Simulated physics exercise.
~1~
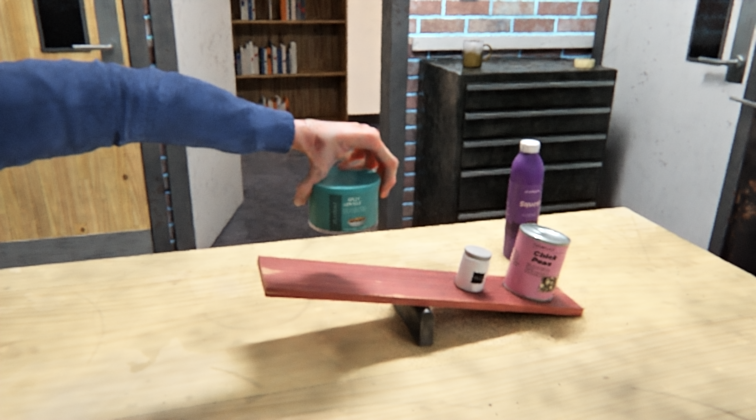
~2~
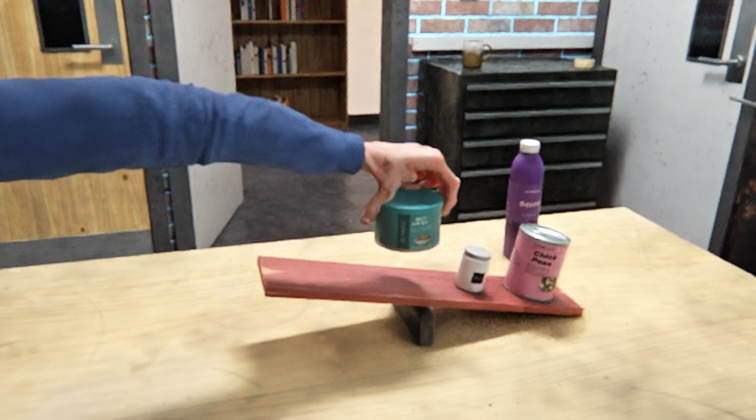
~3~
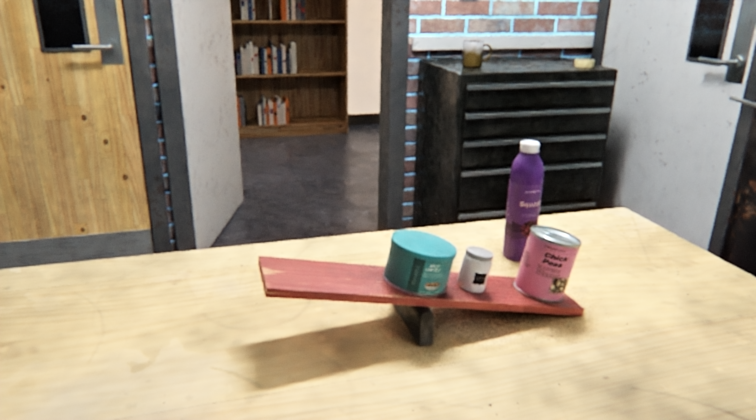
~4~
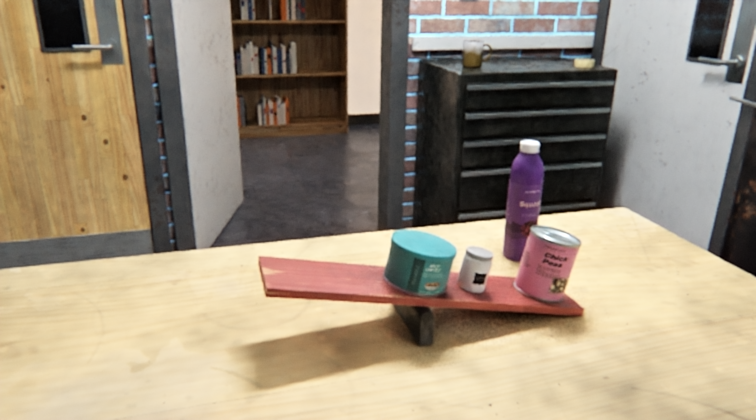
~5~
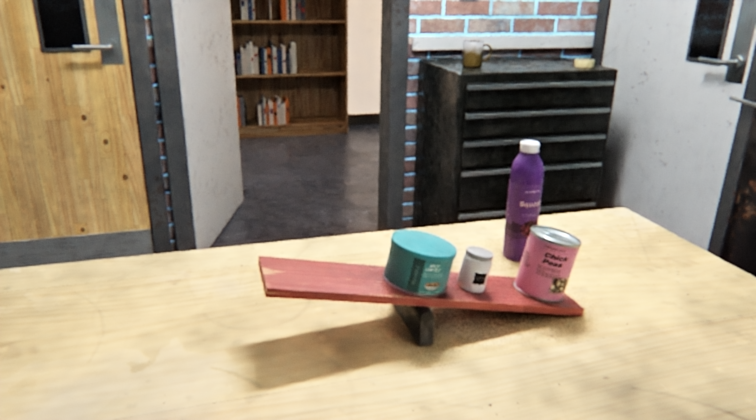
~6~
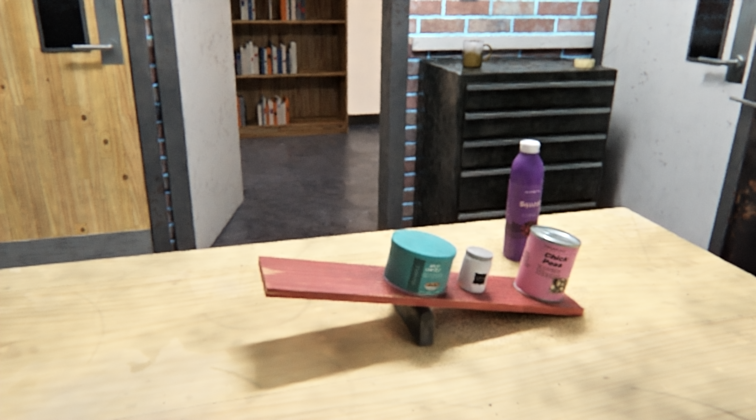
A hand in a blue sleeve holds a turquoise tub above a red plank that rests on a small dark block like a see-saw, its right end down. A white shaker and a pink tin already sit on the lower side, with a purple bottle standing close by. The hand carries the tub to the right and lowers it towards the plank. It lets go and withdraws, leaving the tub near the middle, beside the shaker, while the pink tin shifts slightly right. The plank does not tip, and everything stays still, its left end raised as before.
